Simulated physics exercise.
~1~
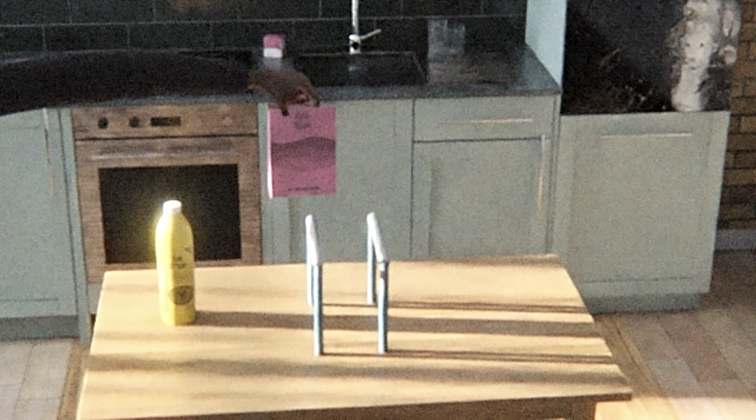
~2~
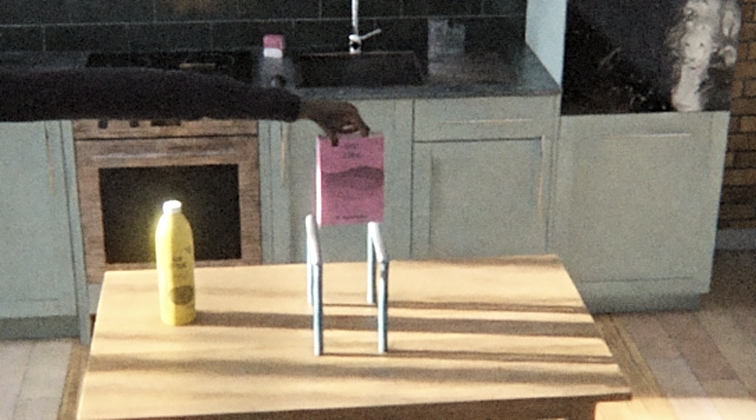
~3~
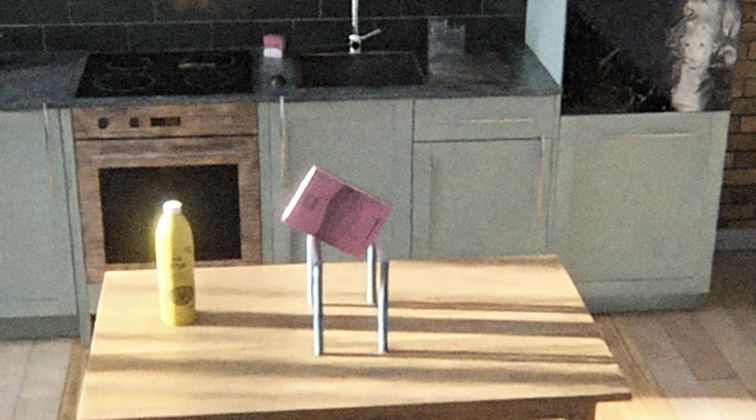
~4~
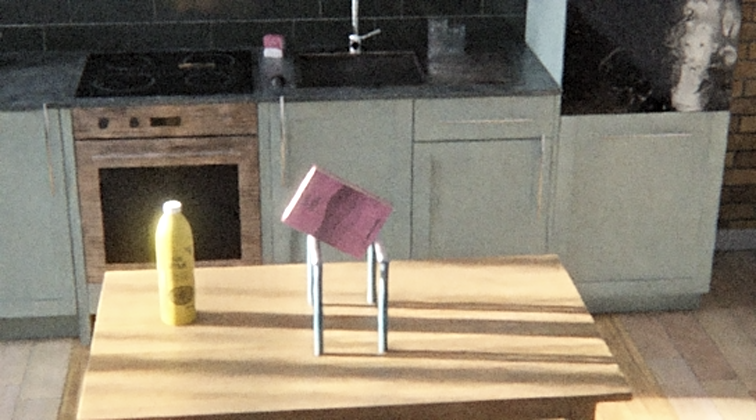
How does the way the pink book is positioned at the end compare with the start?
At the start the pink book is held upright by the hand, while at the end it rests on its side, caught on top of the supports.
The video shows a hand holding a pink book upright, moving it right and down over two supports on a wooden table beside a yellow bottle, then letting go, and the book ends caught on top of the supports, tilted on its side.
